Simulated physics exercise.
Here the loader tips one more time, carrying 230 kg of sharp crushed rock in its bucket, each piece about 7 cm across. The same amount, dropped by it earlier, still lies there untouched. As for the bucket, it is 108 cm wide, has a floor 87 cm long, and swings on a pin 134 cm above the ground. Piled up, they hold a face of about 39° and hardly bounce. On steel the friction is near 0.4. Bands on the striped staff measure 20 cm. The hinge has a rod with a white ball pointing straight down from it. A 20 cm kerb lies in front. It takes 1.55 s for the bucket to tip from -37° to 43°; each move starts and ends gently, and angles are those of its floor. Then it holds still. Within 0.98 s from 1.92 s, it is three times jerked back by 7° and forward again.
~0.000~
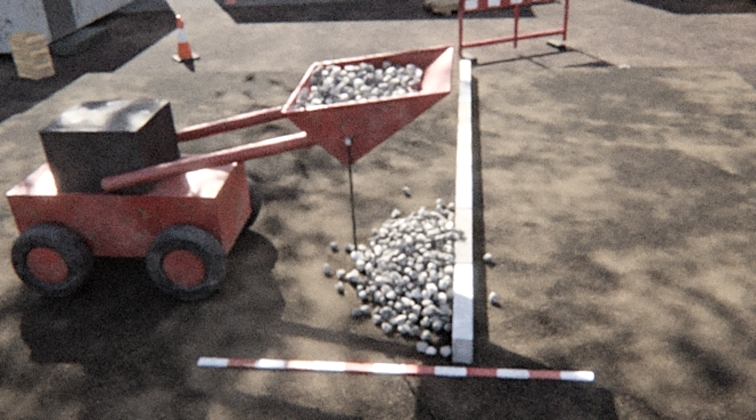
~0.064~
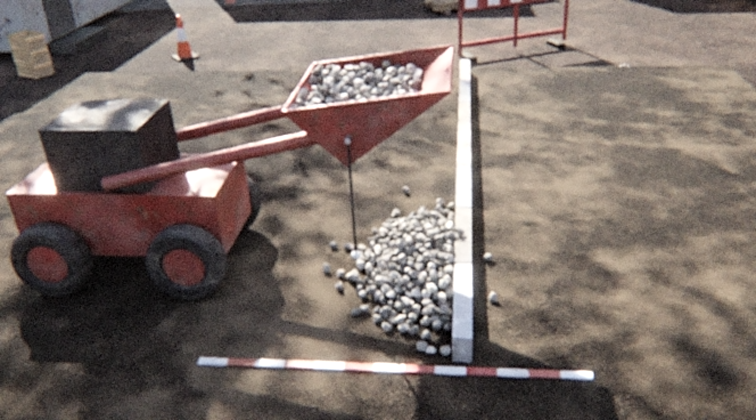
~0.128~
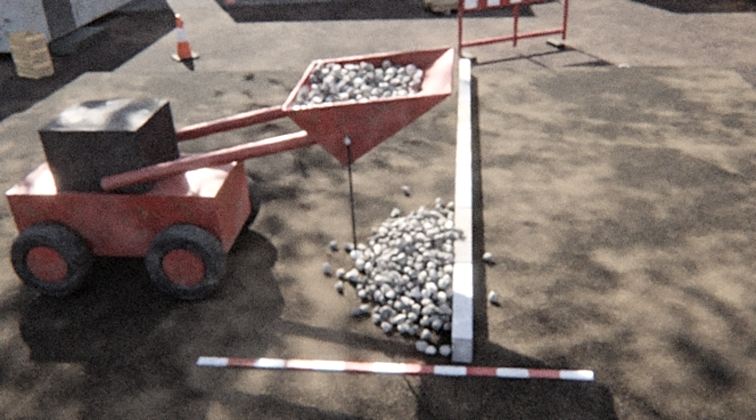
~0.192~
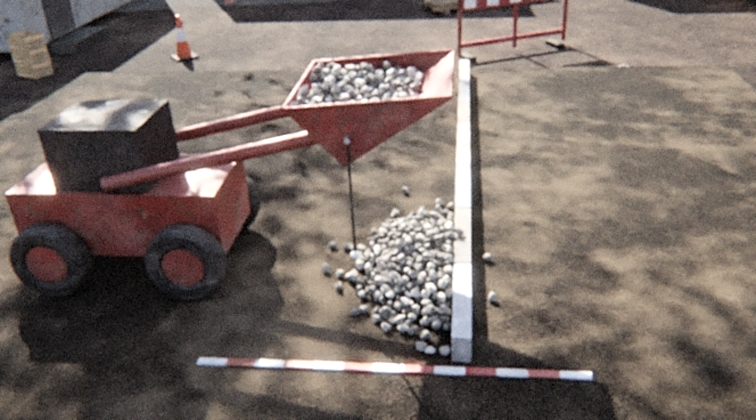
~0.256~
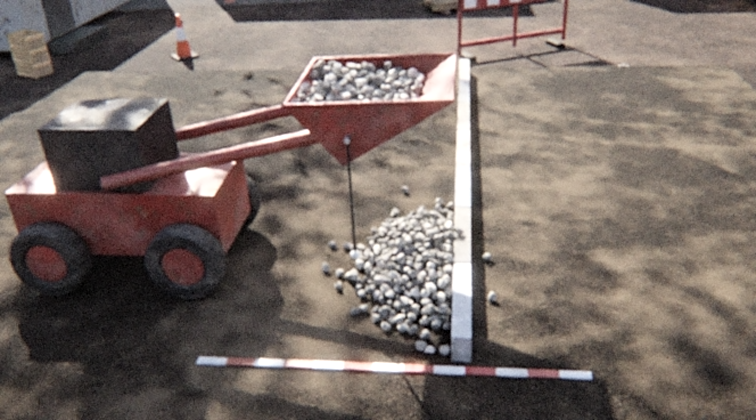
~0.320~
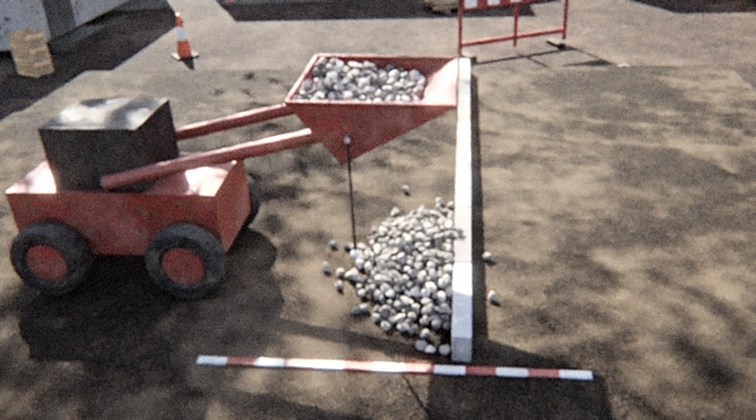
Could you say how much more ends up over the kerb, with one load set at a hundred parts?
I'd put it at 68 parts in every hundred.
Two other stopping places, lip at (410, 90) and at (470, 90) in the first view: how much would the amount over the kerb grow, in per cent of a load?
The first would add around 20 per cent, the second around 95 per cent.
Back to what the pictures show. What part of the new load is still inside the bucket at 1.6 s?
Reading: Near 50 % of the load.
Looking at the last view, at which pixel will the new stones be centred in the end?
Their middle is at about (496, 260).
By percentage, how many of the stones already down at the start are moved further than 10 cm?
Close to 0 in a hundred of them.
After 1.2 s the floor is at 30°; in per cent of one load, 100 in the bucket, 100 on this side of the kerb; the foremost stones are at (461, 263).
After 1.6 s the floor is at 43°; in per cent of one load, 48 in the bucket, 150 on this side of the kerb, 2 over the kerb; the foremost stones are at (480, 238).
After 3.3 s the floor is at 43°; in per cent of one load, 0 in the bucket, 132 on this side of the kerb, 68 over the kerb; the foremost stones are at (637, 264).
After 5.8 s the floor is at 43°; in per cent of one load, 0 in the bucket, 132 on this side of the kerb, 68 over the kerb; the foremost stones are at (637, 264). Net gain over the kerb, 68.
